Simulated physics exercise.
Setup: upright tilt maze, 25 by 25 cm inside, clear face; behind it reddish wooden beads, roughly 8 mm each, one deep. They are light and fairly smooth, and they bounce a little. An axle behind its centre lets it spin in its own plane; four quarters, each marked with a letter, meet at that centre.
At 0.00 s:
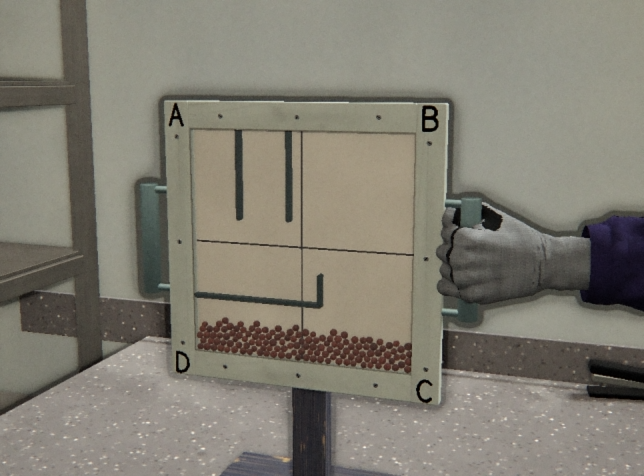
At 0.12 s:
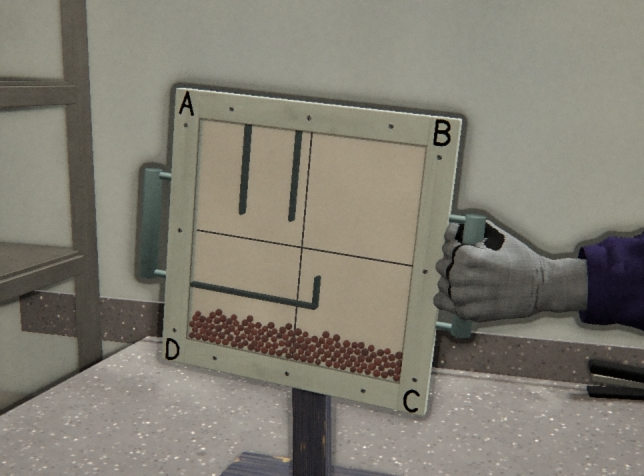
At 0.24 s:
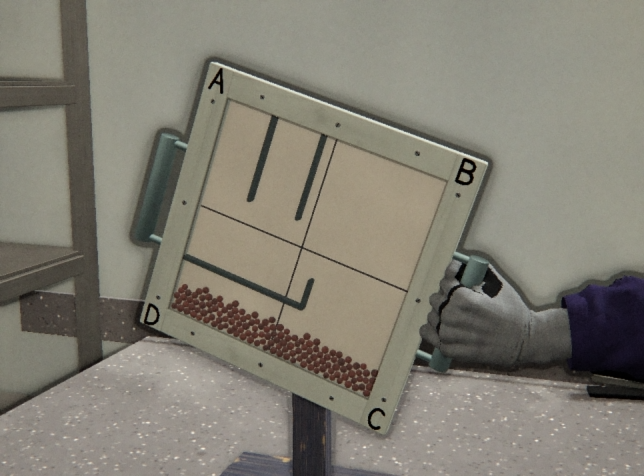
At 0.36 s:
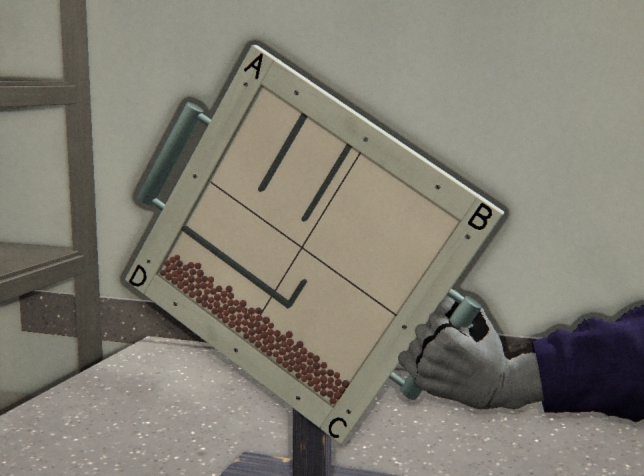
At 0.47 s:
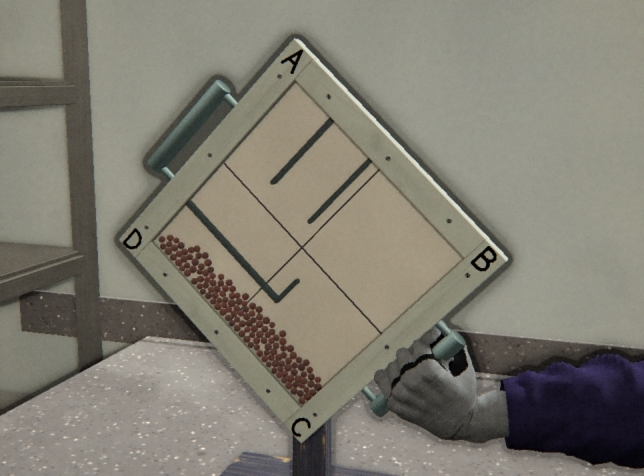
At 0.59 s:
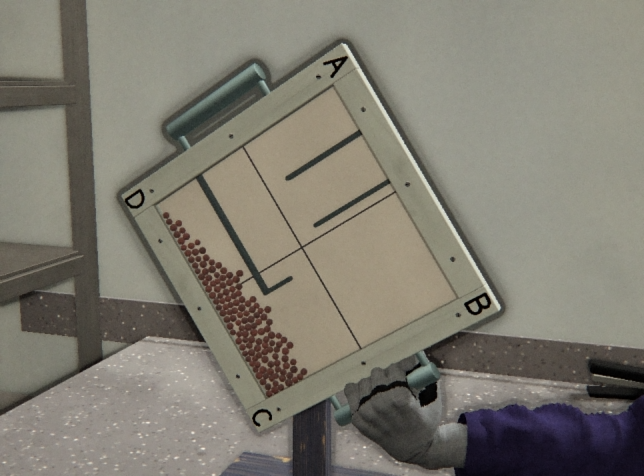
A gray-gloved hand turned a square, clear-faced maze clockwise by its right handle, and the layer of small reddish beads along the bottom shifted into a slanting pile beside the hooked wall.
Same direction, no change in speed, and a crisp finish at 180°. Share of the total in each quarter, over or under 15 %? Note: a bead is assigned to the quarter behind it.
Quarter A under 15 %, quarter B over 15 %, quarter C under 15 %, quarter D under 15 %.
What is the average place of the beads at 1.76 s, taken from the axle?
Roughly 7 cm to the left of the axle and 9 cm under it.
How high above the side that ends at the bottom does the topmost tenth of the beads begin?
It comes to around 7 cm.
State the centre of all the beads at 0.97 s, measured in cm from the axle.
7 cm left, 8 cm below.
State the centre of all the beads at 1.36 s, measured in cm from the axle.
Some 6 cm left, 9 cm below.
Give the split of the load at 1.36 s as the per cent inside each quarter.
Quarter A: 0; quarter B: 70; quarter C: 30; quarter D: 0.
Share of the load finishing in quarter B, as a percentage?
Roughly 95 per cent.
By 0.97 s it has turned 100°, the beads' middle is 7 cm left of and 8 cm below the axle; by quarter, B 15 %, C 85 %.
By 1.36 s it has turned 144°, the beads' middle is 6 cm left of and 9 cm below the axle; by quarter, B 70 %, C 30 %.
By 1.76 s it has turned 180°, the beads' middle is 7 cm left of and 9 cm below the axle; by quarter, A 5 %, B 95 %.
Settled by 2.4 s, A 5 %, B 95 %, C 0 %, D 0 %.
